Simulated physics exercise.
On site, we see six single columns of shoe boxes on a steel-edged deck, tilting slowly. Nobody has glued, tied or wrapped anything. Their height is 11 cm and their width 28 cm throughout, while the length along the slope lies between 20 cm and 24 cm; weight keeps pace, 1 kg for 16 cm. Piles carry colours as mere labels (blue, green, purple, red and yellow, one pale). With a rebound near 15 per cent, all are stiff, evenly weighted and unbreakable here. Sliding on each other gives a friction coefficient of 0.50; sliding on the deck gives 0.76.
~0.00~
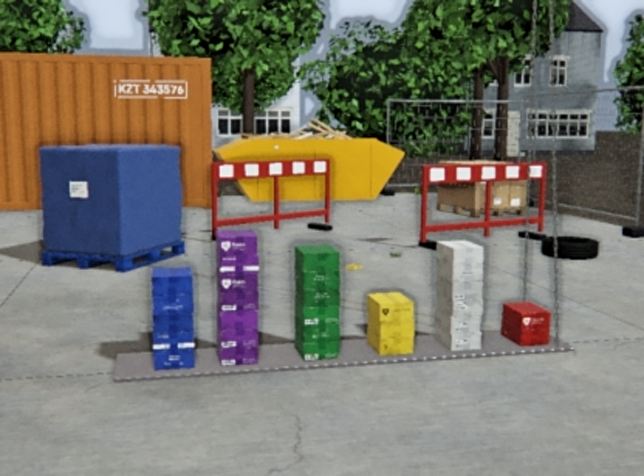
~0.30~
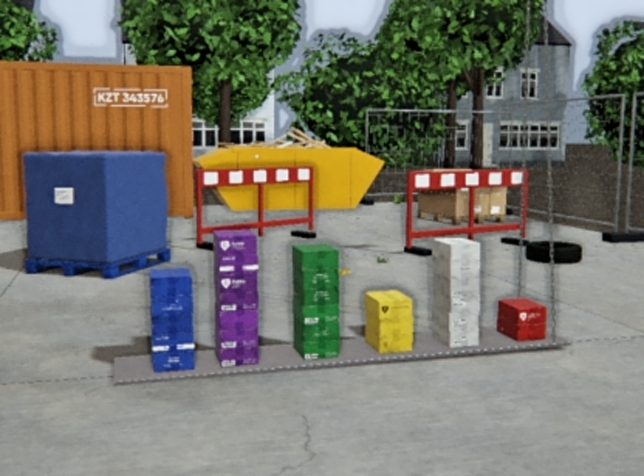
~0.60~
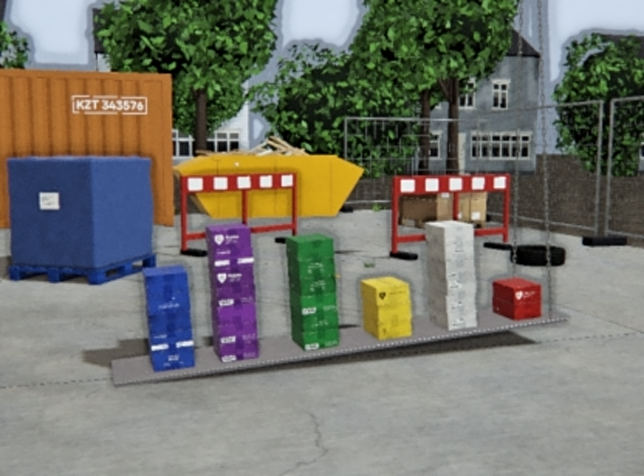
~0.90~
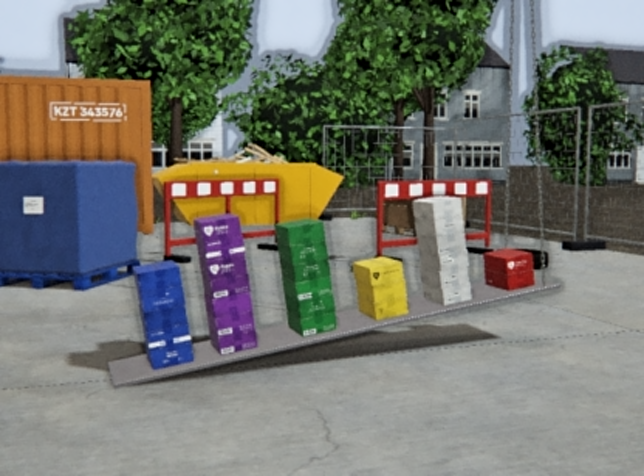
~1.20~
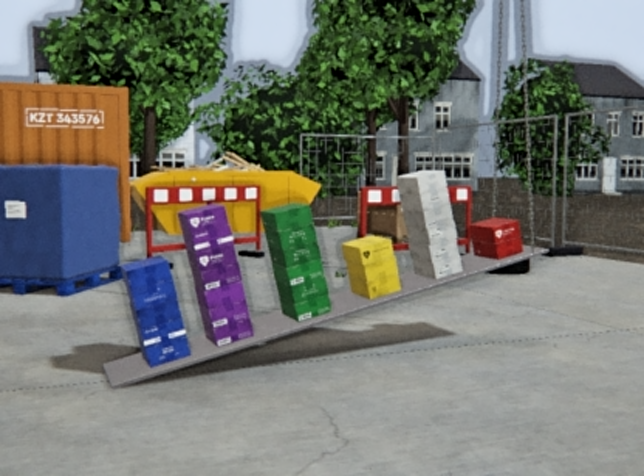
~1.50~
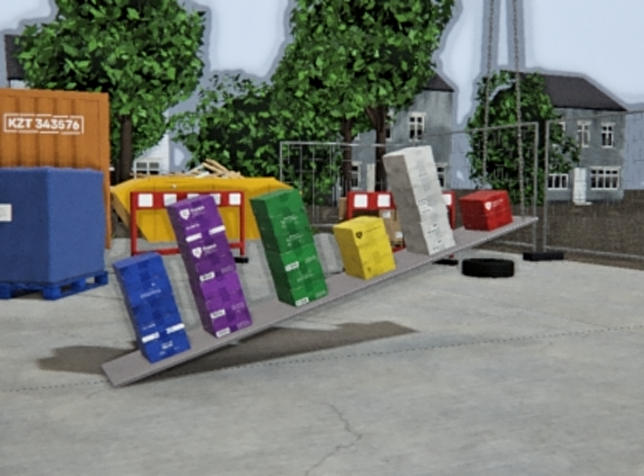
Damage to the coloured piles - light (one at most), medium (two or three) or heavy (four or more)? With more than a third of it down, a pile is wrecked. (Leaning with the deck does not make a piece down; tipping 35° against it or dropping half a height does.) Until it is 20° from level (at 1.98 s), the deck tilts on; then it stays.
Heavy.
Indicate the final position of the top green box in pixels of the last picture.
About pixel (105, 306).
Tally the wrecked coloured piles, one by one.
That comes to 4 in all.
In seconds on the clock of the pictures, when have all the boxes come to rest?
Around 4.0 seconds.
Around 2.10 s, slope 20°; none of the 23 other boxes down, 14 disturbed; top purple box tipped 22°; top green box tipped 9°.
Around 2.56 s, slope 20°; 19 of the 23 other boxes down; top blue box tipped 52°, 28 cm lower; top purple box tipped 51°, 40 cm lower.
Finally (4.4 s), slope 20°; 18 of the 23 other boxes down; top purple box upside down; top green box upside down. Wrecked, blue, green, purple and yellow. Seen by the last camera, middles, top green box near (105, 306).
